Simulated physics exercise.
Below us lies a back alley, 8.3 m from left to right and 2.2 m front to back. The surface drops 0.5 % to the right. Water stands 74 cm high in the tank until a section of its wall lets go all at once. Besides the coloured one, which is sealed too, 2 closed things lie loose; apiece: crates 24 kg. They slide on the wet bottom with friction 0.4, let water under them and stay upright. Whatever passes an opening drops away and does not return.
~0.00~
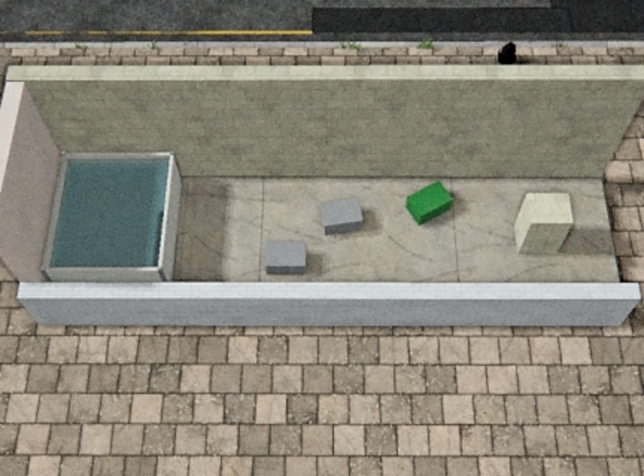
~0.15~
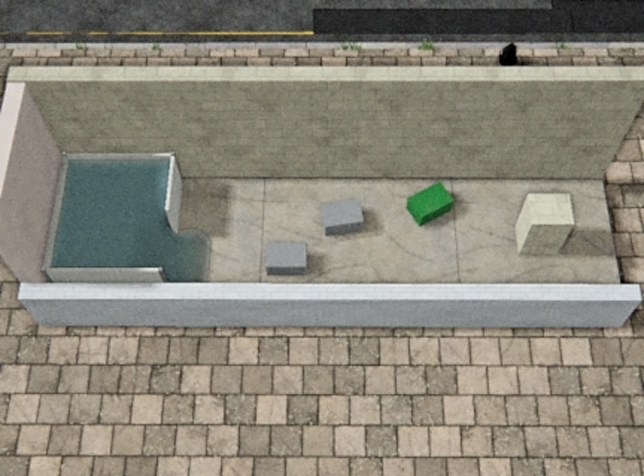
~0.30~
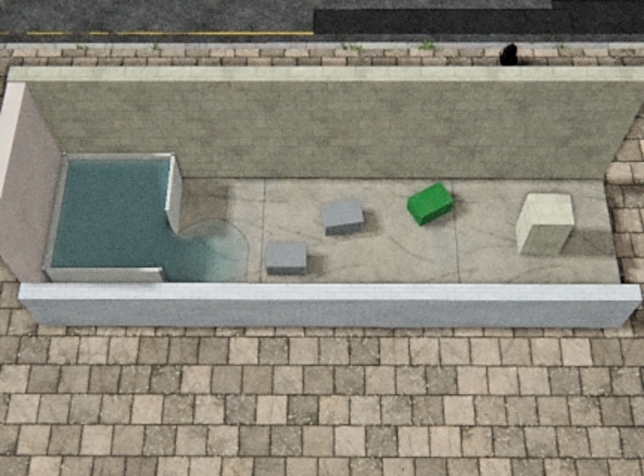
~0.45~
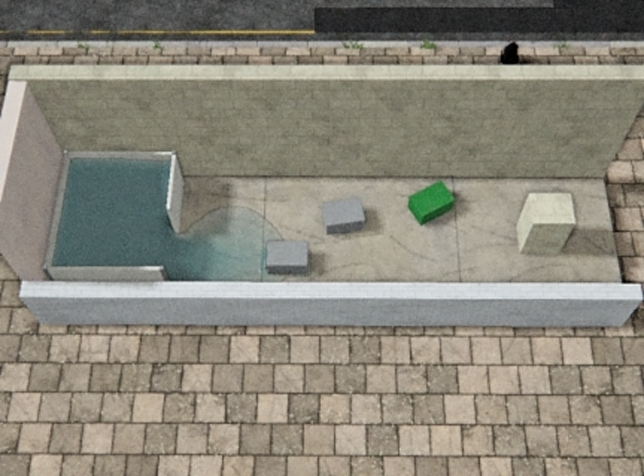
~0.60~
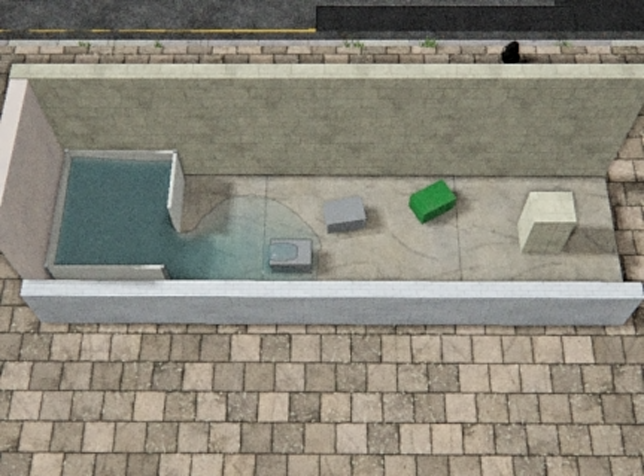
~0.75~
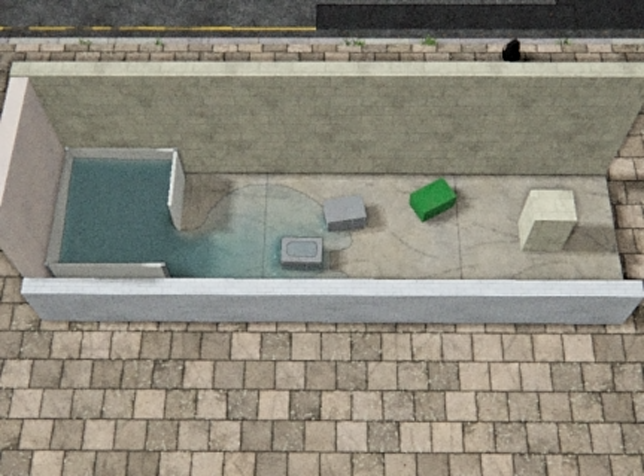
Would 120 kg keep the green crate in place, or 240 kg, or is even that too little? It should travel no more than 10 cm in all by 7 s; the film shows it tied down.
Verdict: The lower weight is enough.
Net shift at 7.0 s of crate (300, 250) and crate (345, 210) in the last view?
In turn: 500 cm, 100 cm.
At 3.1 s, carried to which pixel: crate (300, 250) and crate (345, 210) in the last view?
Around (505, 180) and (397, 174).
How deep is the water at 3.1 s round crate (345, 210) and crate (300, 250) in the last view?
About 20 and 12 cm.
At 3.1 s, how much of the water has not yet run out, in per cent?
About 92 per cent.
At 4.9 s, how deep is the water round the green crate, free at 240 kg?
Roughly 10 cm.
After 1.4 s the green crate would be 0 cm from its start with 120 kg and 0 cm from its start with 240 kg; 0 cm of water round it then.
After 3.1 s the green crate would be 2 cm from its start with 120 kg and 0 cm from its start with 240 kg; 10 cm of water round it then.
After 4.9 s the green crate would be 2 cm from its start with 120 kg and 0 cm from its start with 240 kg; 10 cm of water round it then.
After 7.0 s the green crate would be 2 cm from its start with 120 kg and 0 cm from its start with 240 kg; 6 cm of water round it then.
